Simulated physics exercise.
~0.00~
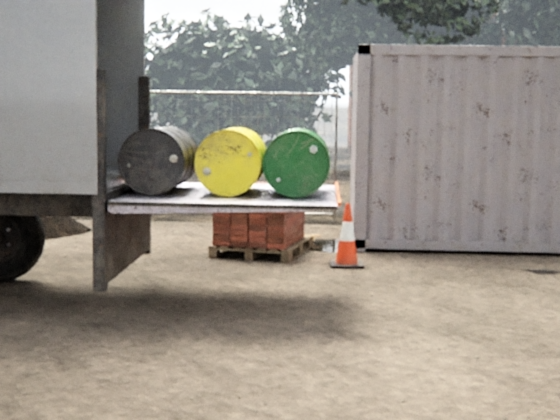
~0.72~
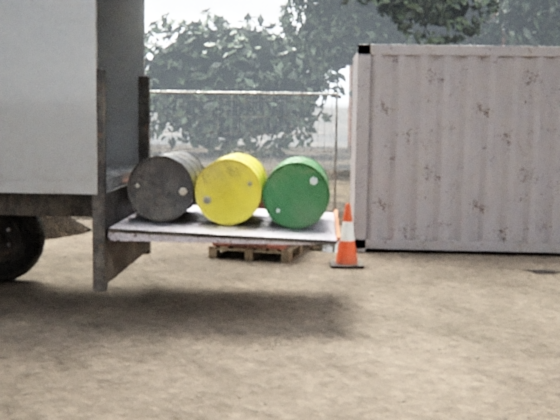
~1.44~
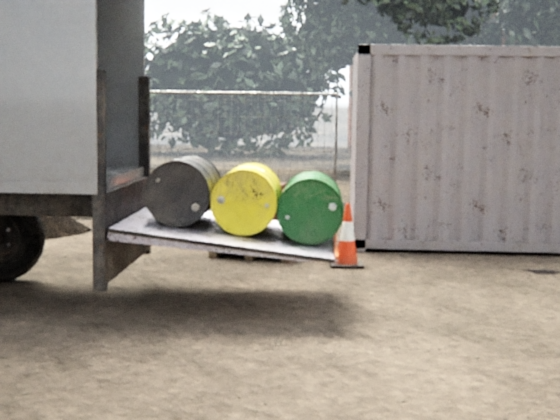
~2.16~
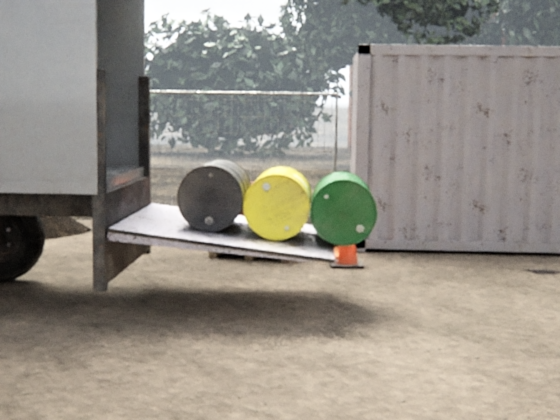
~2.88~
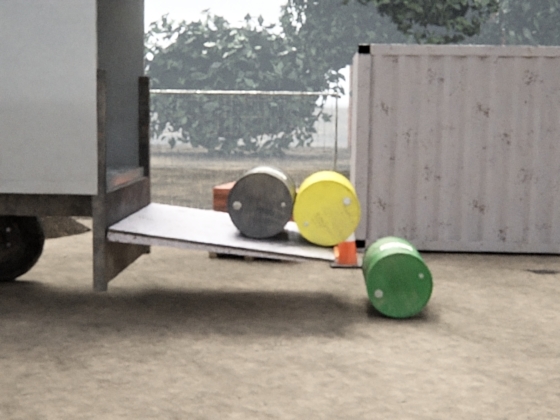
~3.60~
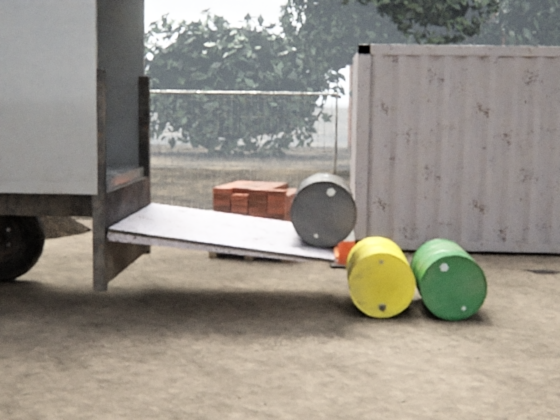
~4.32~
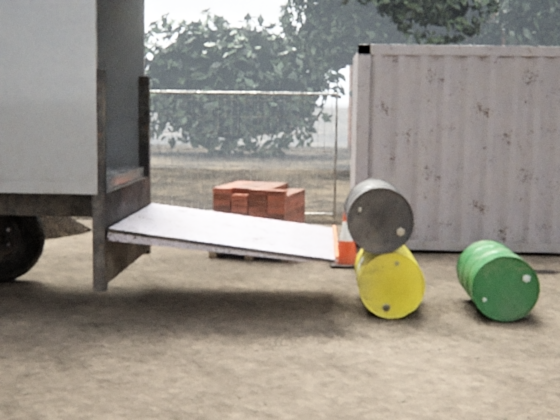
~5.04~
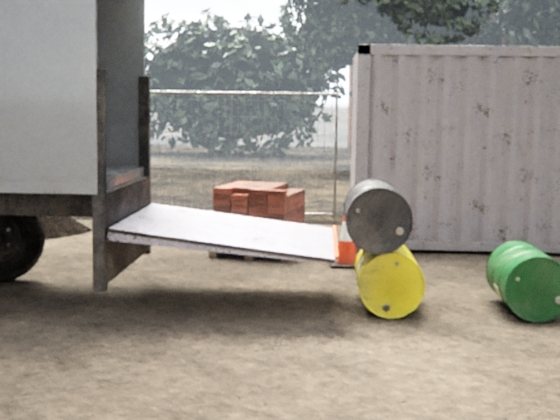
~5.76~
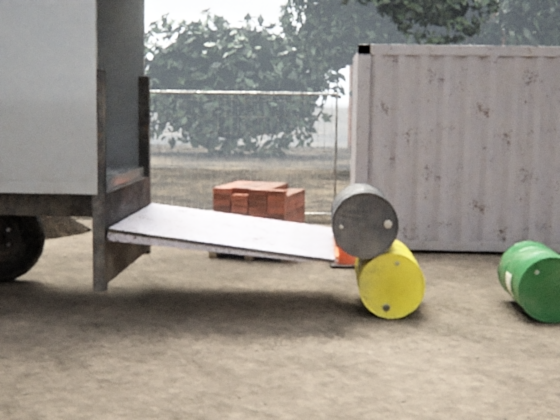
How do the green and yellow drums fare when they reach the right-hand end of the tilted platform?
Both get over the end and drop to the ground, the green drum first and the yellow one after it.
